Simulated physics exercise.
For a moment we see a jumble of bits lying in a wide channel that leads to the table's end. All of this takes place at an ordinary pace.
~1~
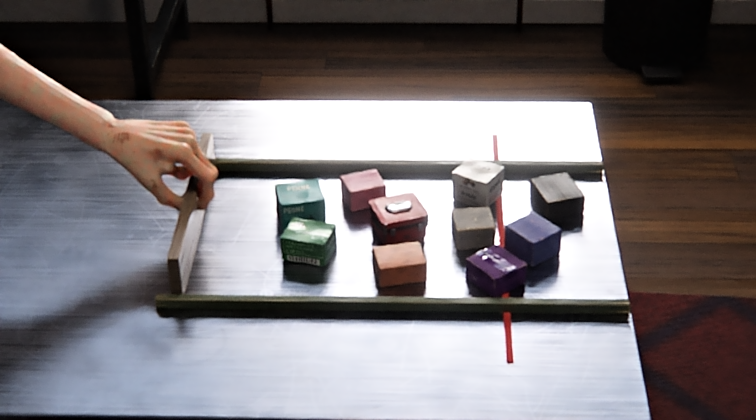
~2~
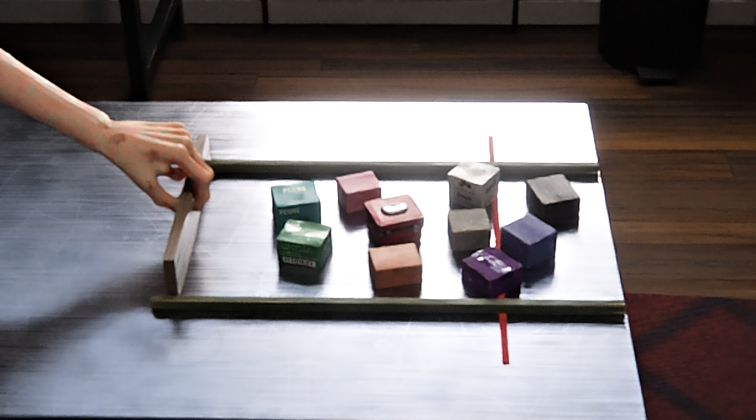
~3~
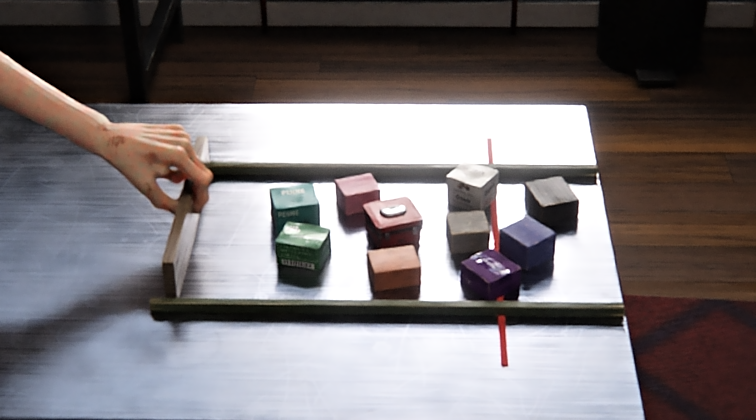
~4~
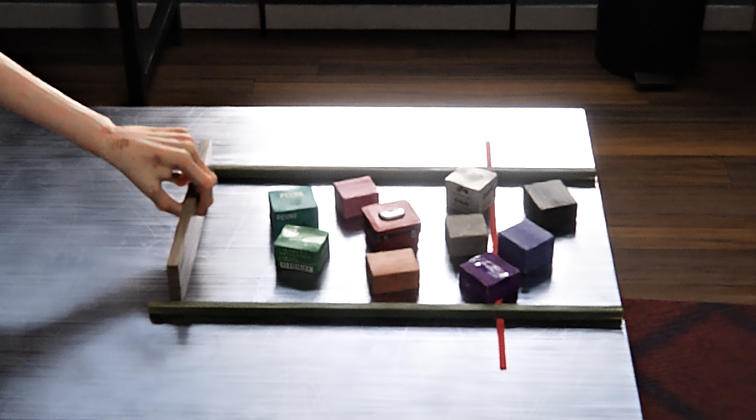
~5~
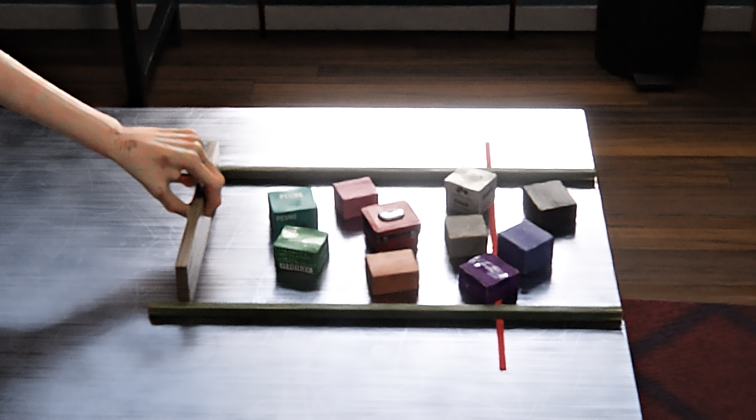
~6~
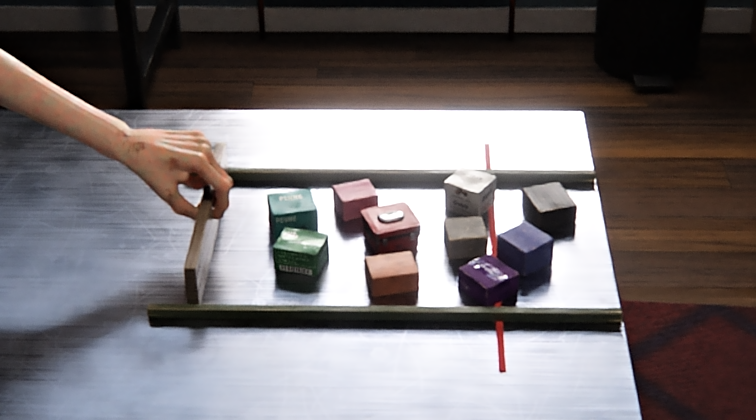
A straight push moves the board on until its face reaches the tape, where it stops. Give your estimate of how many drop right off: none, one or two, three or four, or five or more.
The tally of drops is under three, yet not nought.
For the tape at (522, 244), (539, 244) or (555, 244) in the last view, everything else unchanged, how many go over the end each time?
Floor tally per try: 3 / 3 / 5.
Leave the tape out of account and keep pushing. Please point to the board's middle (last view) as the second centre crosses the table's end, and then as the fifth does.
I'd say close to (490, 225), and after that close to (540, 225).
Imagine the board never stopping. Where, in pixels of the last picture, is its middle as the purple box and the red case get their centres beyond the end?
Approx. (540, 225) for the first, approx. (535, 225) for the second.
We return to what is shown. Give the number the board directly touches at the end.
It touches 4.
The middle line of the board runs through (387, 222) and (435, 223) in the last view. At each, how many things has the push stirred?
Counting first: 7, next 9.
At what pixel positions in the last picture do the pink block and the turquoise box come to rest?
Around (507, 193) and around (516, 218).
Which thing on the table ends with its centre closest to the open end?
Result: Grey block.
A little later, none off yet; black block at rest near (549, 205); blue block at rest near (525, 248); purple box at rest near (488, 280).
Next, none off yet; black block at rest near (549, 205); blue block shifted about its own width near (566, 251); purple box at rest near (488, 280).
When it is over, the number that fall off is one or two; down, blue block.
